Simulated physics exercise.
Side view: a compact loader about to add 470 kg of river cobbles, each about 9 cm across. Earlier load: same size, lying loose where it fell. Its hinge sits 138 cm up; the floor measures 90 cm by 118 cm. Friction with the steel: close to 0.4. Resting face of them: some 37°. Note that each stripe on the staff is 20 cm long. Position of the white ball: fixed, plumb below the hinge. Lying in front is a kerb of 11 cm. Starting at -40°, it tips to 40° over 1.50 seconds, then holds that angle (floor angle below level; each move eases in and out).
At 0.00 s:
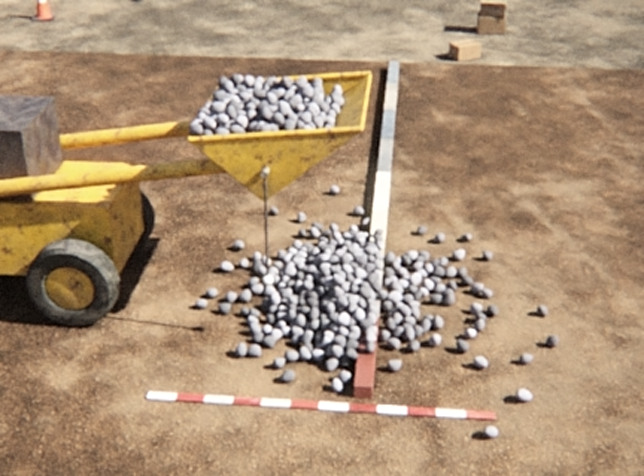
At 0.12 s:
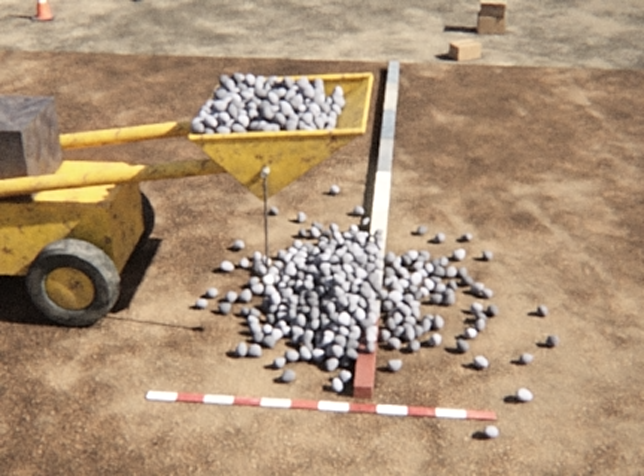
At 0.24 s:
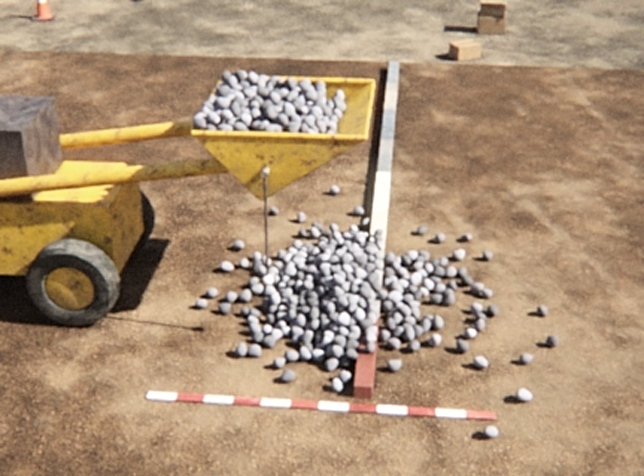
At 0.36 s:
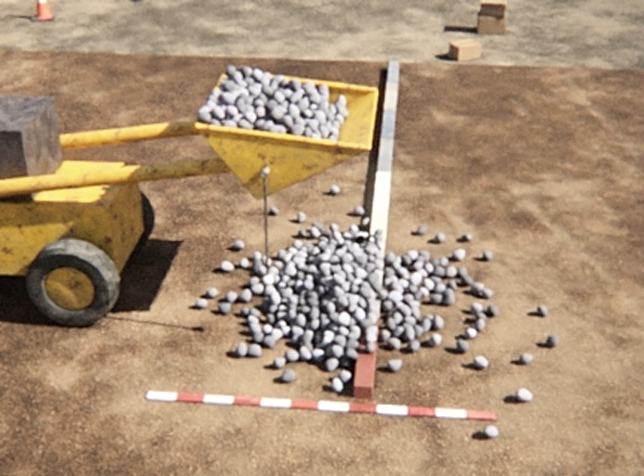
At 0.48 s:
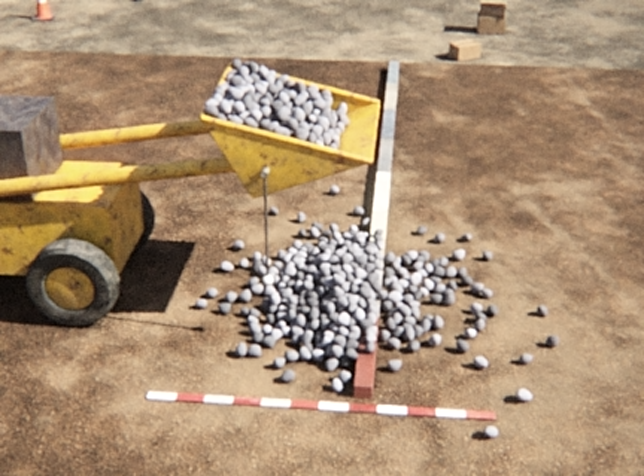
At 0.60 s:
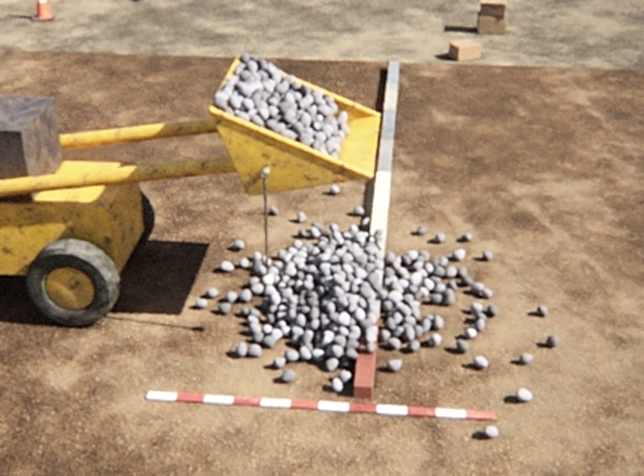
The footage shows a yellow loader holding a bucket of gray stones above a loose heap of similar stones spread across a kerb, as the bucket gradually tilts, its rear rising and its right lip lowering.
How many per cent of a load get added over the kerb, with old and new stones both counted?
90 %.
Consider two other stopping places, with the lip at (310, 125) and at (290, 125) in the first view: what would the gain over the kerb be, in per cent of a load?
I'd guess close to 50 per cent first and close to 20 per cent second.
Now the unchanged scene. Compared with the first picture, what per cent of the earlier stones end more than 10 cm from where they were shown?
Around 15 in a hundred.
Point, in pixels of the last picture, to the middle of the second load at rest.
I'd point to about (425, 291).
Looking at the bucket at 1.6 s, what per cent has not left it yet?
I'd say about 35 per cent.
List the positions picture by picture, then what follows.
In the first frame, lip at (362, 129), floor tilted -40°, highest stones at (258, 86). The earlier load is highest near (341, 268), 27 cm above ground level, 83 % on this side of the kerb, 19 % over the kerb.
In the second frame, lip at (363, 131), floor tilted -39°, highest stones at (252, 85); the stones move at 0.1 m/s on average.
In the third frame, lip at (366, 138), floor tilted -34°, highest stones at (244, 82); the stones move at 0.2 m/s on average.
In the fourth frame, the bucket is at -28°, its lip at (369, 148); the top of the load is at (241, 78); the stones move at 0.3 m/s on average.
In the fifth frame, lip at (372, 162), floor tilted -21°, highest stones at (245, 72); the stones move at 0.3 m/s on average.
In the sixth frame, the bucket is at -12°, its lip at (372, 177); the top of the load is at (249, 67); the stones move at 0.3 m/s on average.
After 1.1 s the floor is at 27°; in per cent of one load, 99 in the bucket, 83 on this side of the kerb, 19 over the kerb; the foremost stones are at (535, 325).
After 1.6 s the floor is at 40°; in per cent of one load, 37 in the bucket, 115 on this side of the kerb, 48 over the kerb; the foremost stones are at (535, 325).
After 2.0 s the floor is at 40°; in per cent of one load, 5 in the bucket, 108 on this side of the kerb, 88 over the kerb; the foremost stones are at (543, 325).
After 4.7 s the floor is at 40°; in per cent of one load, 0 in the bucket, 93 on this side of the kerb, 108 over the kerb; the foremost stones are past the picture's edge. Net gain over the kerb, 90.
